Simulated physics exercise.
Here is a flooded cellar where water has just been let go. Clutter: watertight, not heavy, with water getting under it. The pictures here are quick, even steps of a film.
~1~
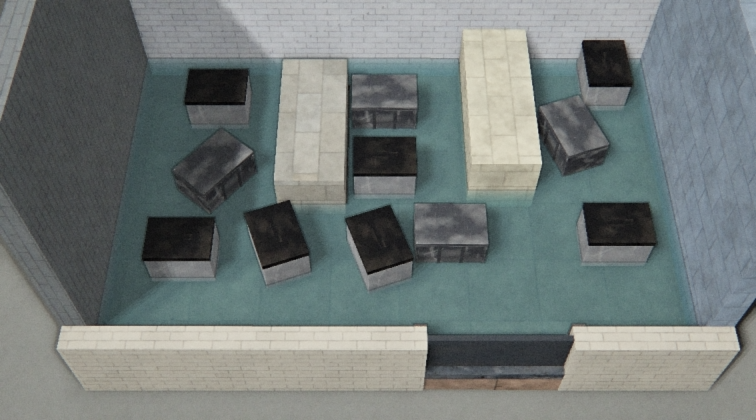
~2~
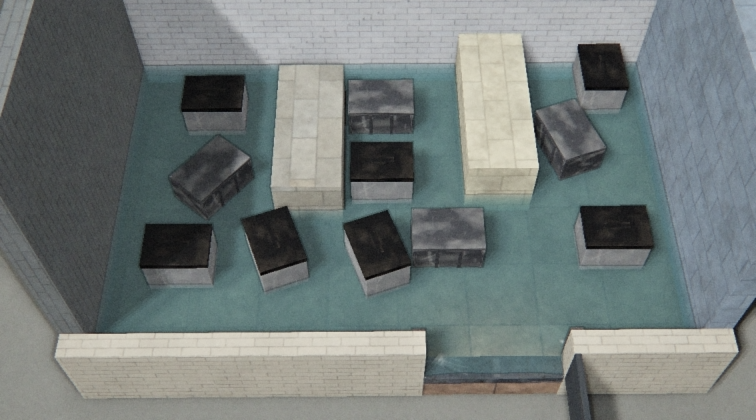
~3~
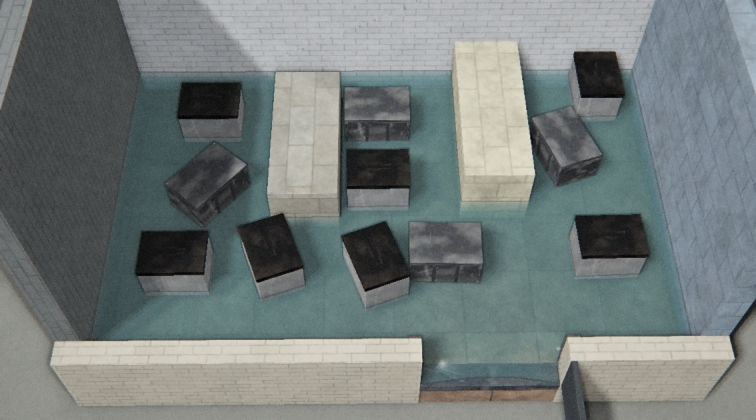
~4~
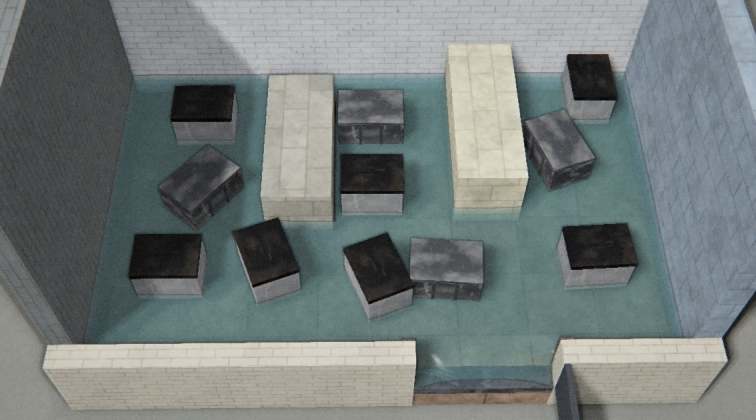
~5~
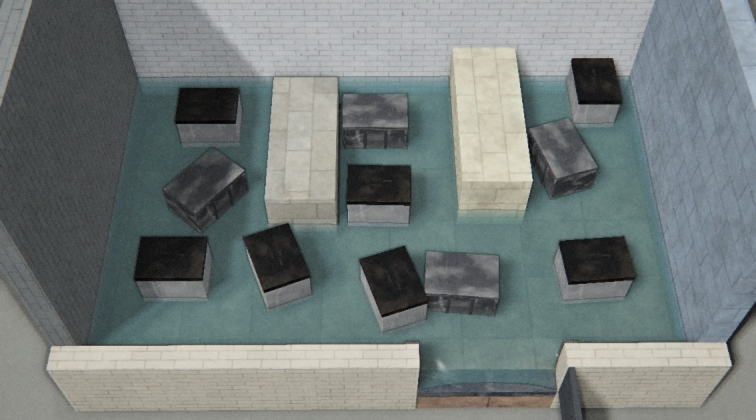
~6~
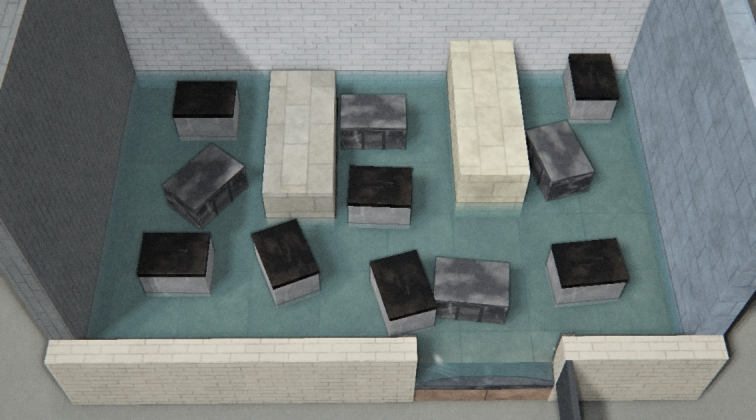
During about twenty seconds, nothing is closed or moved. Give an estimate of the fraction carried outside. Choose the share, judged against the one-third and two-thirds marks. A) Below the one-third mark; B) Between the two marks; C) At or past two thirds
C, at or past two thirds.
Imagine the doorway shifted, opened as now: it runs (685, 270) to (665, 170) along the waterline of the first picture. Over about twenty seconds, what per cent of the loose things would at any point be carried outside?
Close to 60 percent.
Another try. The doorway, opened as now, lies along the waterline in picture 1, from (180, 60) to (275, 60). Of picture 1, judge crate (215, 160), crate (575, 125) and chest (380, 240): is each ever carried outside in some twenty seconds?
Per item as listed - swept away, not lost, swept away.
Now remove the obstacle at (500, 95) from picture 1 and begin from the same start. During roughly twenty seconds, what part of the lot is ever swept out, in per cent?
About 70%.
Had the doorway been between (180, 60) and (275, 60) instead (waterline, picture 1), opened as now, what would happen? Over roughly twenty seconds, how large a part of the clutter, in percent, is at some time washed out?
Something like 50 percent.
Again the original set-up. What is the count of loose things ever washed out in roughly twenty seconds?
The count is 9.
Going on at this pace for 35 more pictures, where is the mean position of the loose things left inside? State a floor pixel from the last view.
On the floor of the last picture, roughly (414, 236).
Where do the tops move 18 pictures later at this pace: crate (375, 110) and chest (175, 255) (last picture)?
Roughly (380, 204) for one and (347, 303) for the other.
A moment on, 2 of 11 are out; 9 afloat.
Next, 5 of 11 are out; 6 afloat.
Later, 7 of 11 are out; 4 afloat.
In the end, 9 of 11 are out; 2 afloat.
